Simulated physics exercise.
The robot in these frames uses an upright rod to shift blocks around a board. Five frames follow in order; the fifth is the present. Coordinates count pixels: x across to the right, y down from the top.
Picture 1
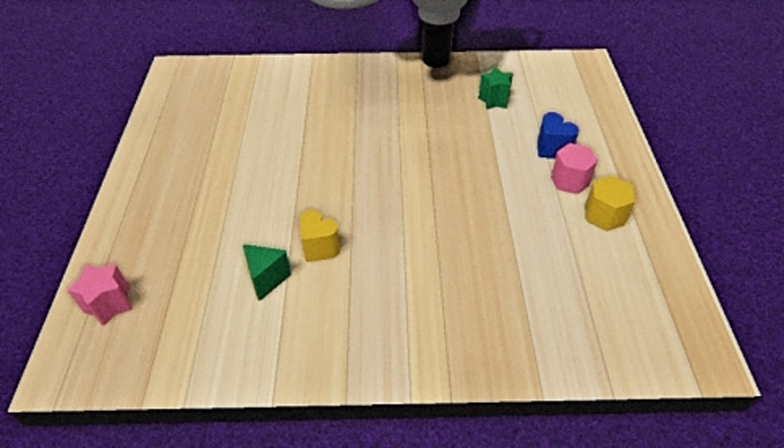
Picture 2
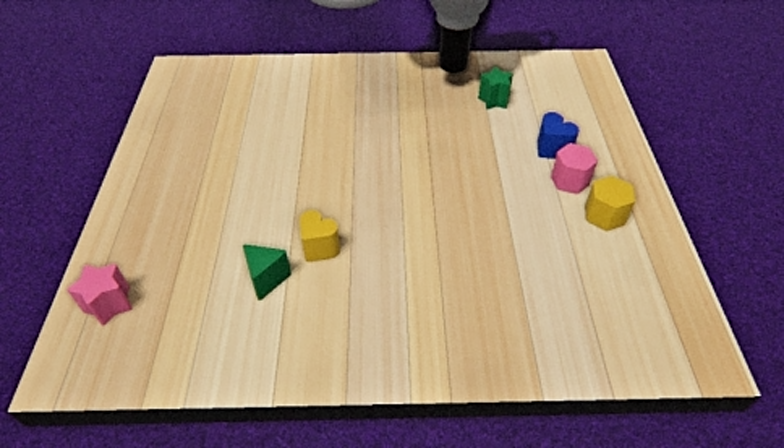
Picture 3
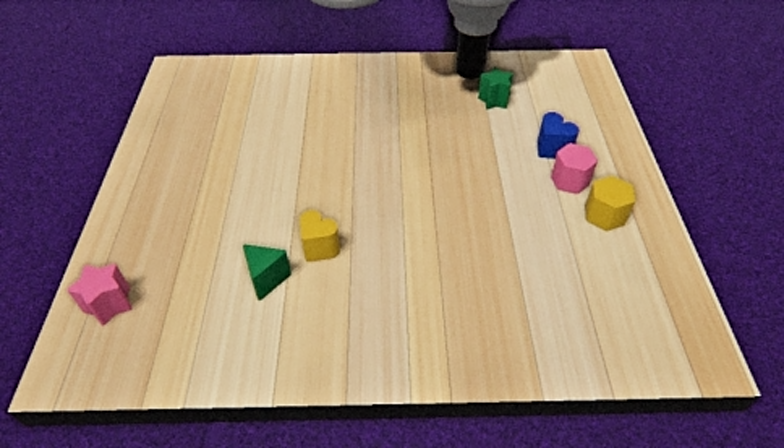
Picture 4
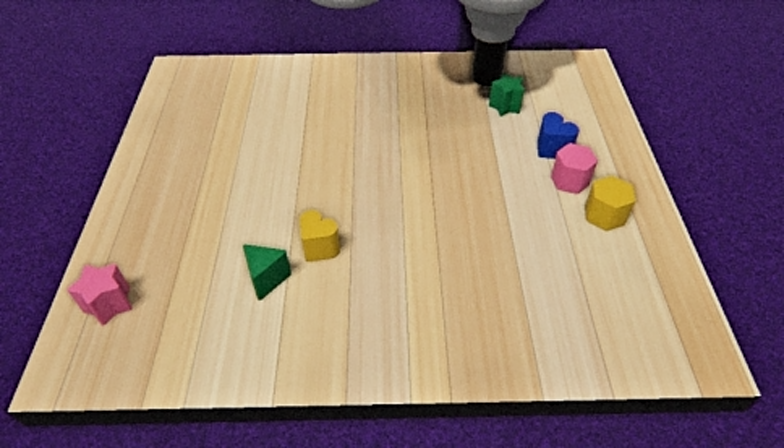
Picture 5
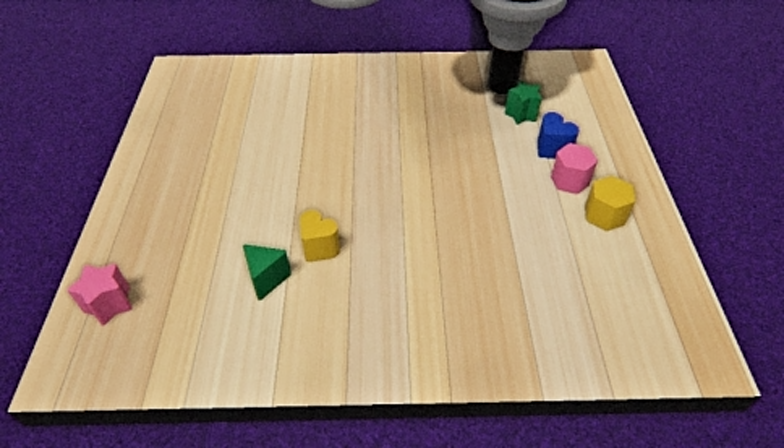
On a pale wooden board over purple cloth, seen from above at an angle by a still camera, a dark upright rod stands at the top edge. A green star, blue heart, pink block and yellow block sit at right, with a yellow heart, green triangle and pink star at left. The rod slides right and slightly down, pushing the green star toward the blue heart.
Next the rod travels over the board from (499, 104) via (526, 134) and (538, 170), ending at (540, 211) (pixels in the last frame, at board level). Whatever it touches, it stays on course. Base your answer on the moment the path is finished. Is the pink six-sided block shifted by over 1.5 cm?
It seems not.
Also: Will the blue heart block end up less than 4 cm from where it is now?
I expect so.
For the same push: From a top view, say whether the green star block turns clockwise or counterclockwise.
Counterclockwise rotation.
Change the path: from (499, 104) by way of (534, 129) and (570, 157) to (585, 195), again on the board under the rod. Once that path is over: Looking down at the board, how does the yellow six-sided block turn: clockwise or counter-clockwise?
It swings round anticlockwise.
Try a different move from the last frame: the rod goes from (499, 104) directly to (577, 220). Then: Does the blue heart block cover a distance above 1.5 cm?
Going by the path, yes.
On the path given first. One third of the way, rod at (530, 117); green star block at (559, 107), turned 50° anticlockwise; blue heart block at (574, 131), turned 35° clockwise.
Two thirds of the way, rod at (543, 153); green star block at (561, 109), turned 65° anticlockwise; blue heart block at (577, 134).
At the end, rod at (545, 194); green star block at (561, 109), turned 65° anticlockwise; blue heart block at (577, 134); pink six-sided block at (582, 164), turned 40° anticlockwise; yellow six-sided block still.
